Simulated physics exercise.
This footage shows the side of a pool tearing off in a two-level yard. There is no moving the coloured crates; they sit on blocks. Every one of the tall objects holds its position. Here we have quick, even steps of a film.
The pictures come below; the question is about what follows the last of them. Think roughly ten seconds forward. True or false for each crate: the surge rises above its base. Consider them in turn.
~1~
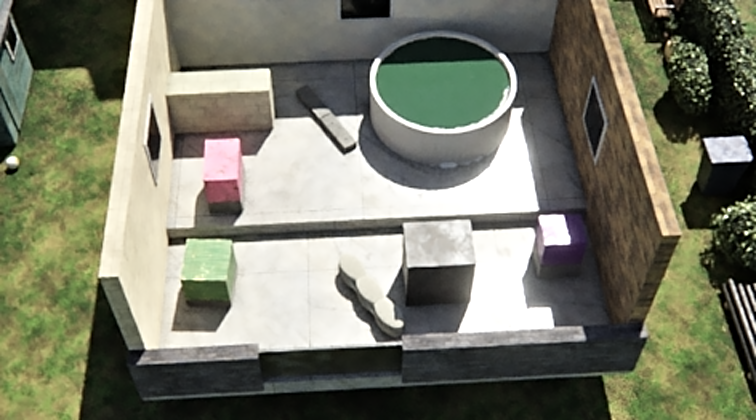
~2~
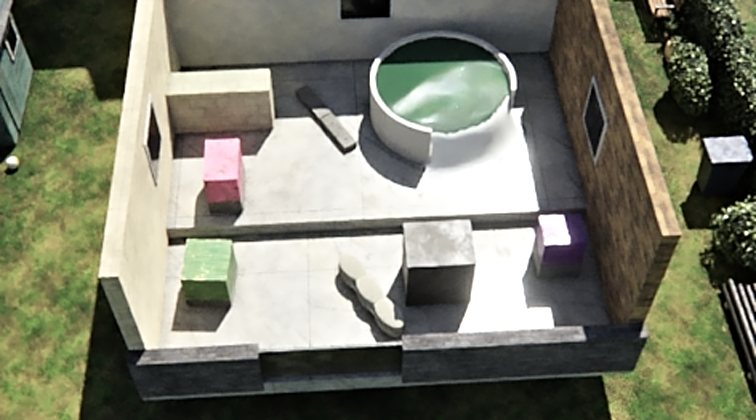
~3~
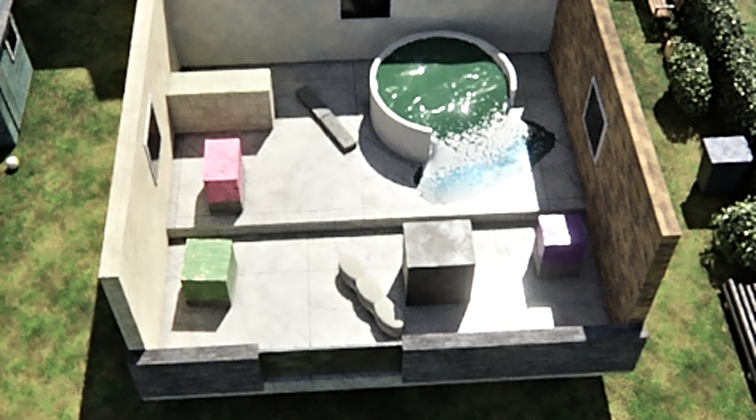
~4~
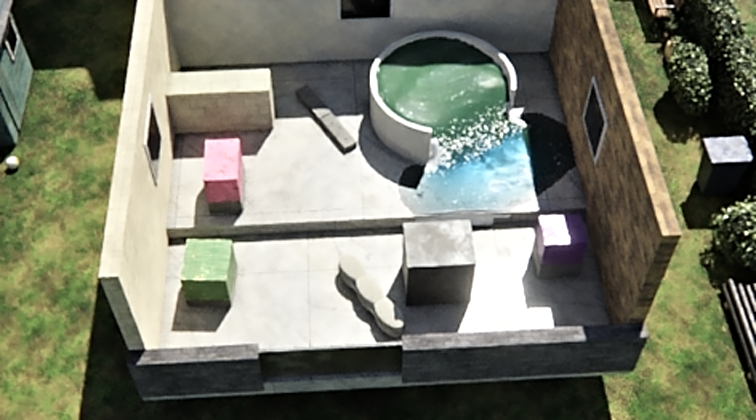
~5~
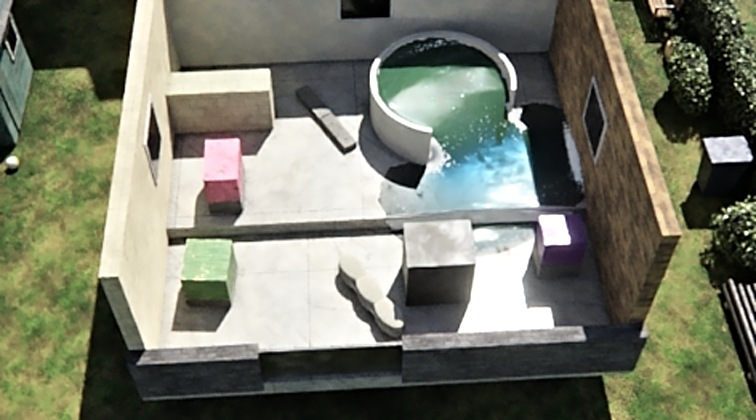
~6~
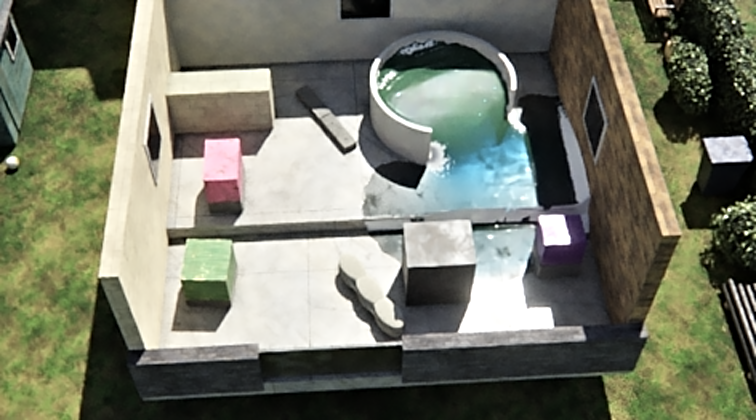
Pink crate: False; green crate: True; purple crate: True.
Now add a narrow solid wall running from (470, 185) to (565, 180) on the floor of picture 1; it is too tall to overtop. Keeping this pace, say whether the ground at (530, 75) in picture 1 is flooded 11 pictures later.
By then the spot is wetted.
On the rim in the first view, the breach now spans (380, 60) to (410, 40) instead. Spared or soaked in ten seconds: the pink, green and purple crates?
Result: Pink crate is left untouched, green crate is left untouched, purple crate is left untouched.
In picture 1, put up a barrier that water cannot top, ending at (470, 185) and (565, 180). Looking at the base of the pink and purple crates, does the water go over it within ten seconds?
Summary - pink crate: Not flooded; purple crate: Not flooded.
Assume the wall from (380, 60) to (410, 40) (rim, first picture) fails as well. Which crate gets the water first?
My pick is the pink one.
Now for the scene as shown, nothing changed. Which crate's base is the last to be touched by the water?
The answer here is the pink crate.
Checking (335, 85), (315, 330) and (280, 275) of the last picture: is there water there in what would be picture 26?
Point one left clear, point two sodden, point three sodden.
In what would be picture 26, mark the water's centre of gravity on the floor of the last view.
My pick is pixel (475, 226).
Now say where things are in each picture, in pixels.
The first picture shows still water in the round pool at (443, 83).
In the second picture, water pours out at (482, 146) and has run to (521, 128).
In the third picture, the front is at (547, 134), out from the gap at (481, 147).
In the fourth picture, water pours out at (481, 148) and has run to a hidden place.
In the fifth picture, the front is at (401, 235), out from the gap at (481, 148).
In the sixth picture, water pours out at (481, 148) and has run to a hidden place.
A moment on, water covers 30 % of the floor; the pink crate not reached, the green crate not reached, the purple crate water round its plinth.
Next, water covers 40 % of the floor; the pink crate not reached, the green crate not reached, the purple crate water round its plinth.
Then, water covers 55 % of the floor; the pink crate not reached, the green crate water round its plinth, the purple crate water round its plinth.
Later, water covers 65 % of the floor; the pink crate water round its plinth, the green crate water round its plinth, the purple crate water round its plinth.
In the end, water covers 65 % of the floor; the pink crate stayed above the water, the green crate was topped, the purple crate was topped.
